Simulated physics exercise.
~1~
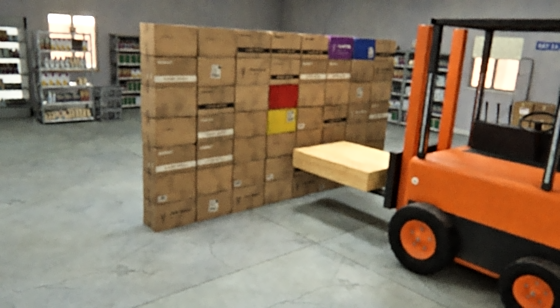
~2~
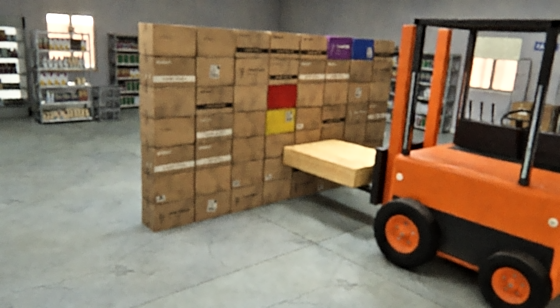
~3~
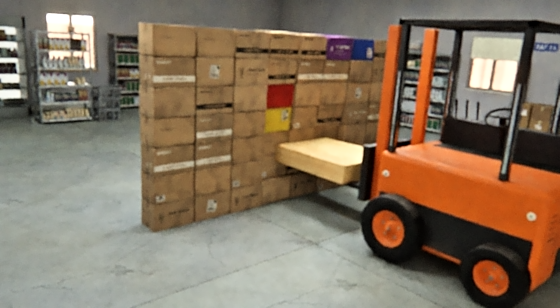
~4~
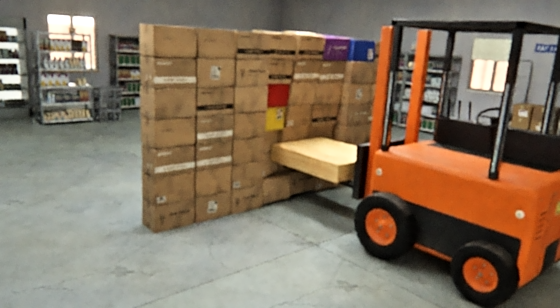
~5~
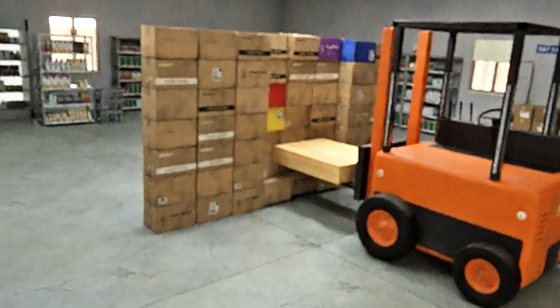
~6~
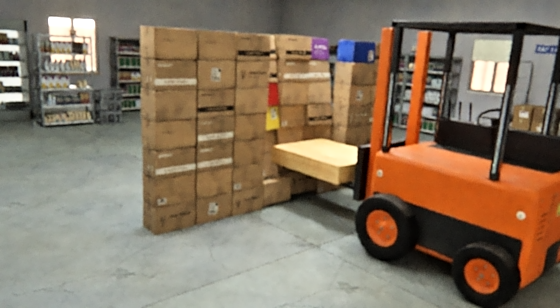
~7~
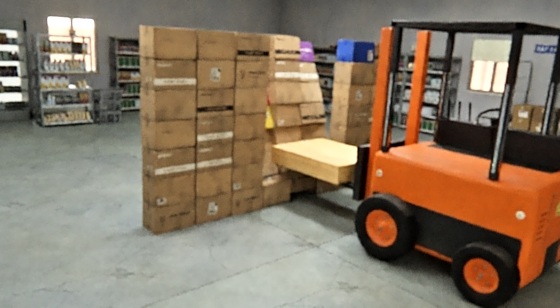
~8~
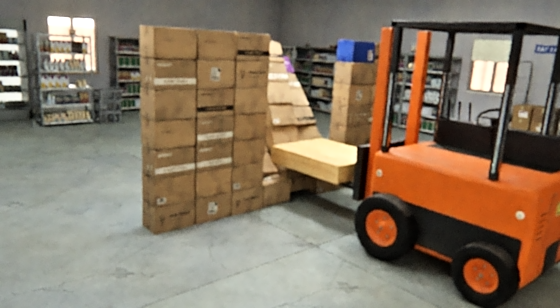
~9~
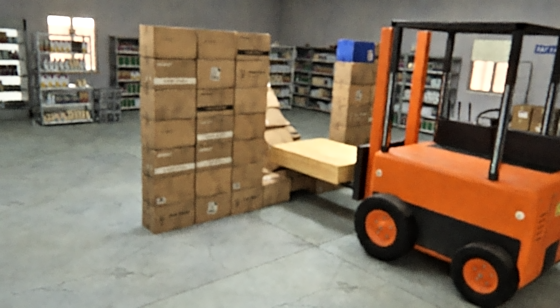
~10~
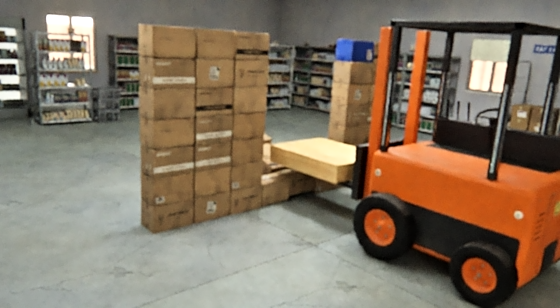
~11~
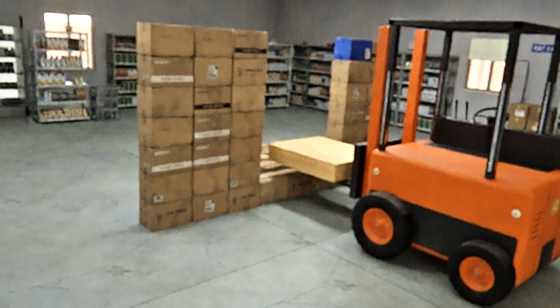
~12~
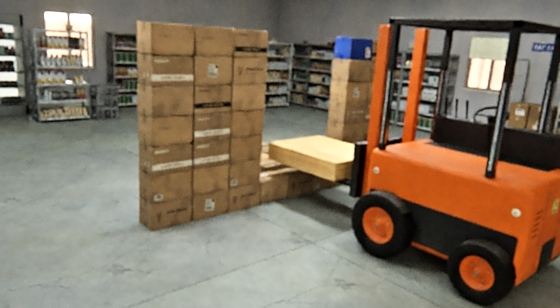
An orange forklift carrying a pale wooden-looking case on its raised forks moves left toward a wall of brown cartons in a grey warehouse, viewed from a slightly swaying position in front. A red carton sits above a yellow one mid-wall, with purple and blue cartons on the top row toward the right. The case pushes into the face, and the forklift stops as the cartons shift left and a gap opens beside the blue one. The middle stacks lean and topple leftward, taking the coloured three from sight. The left stacks and the blue-topped right column remain standing, with low cartons between.
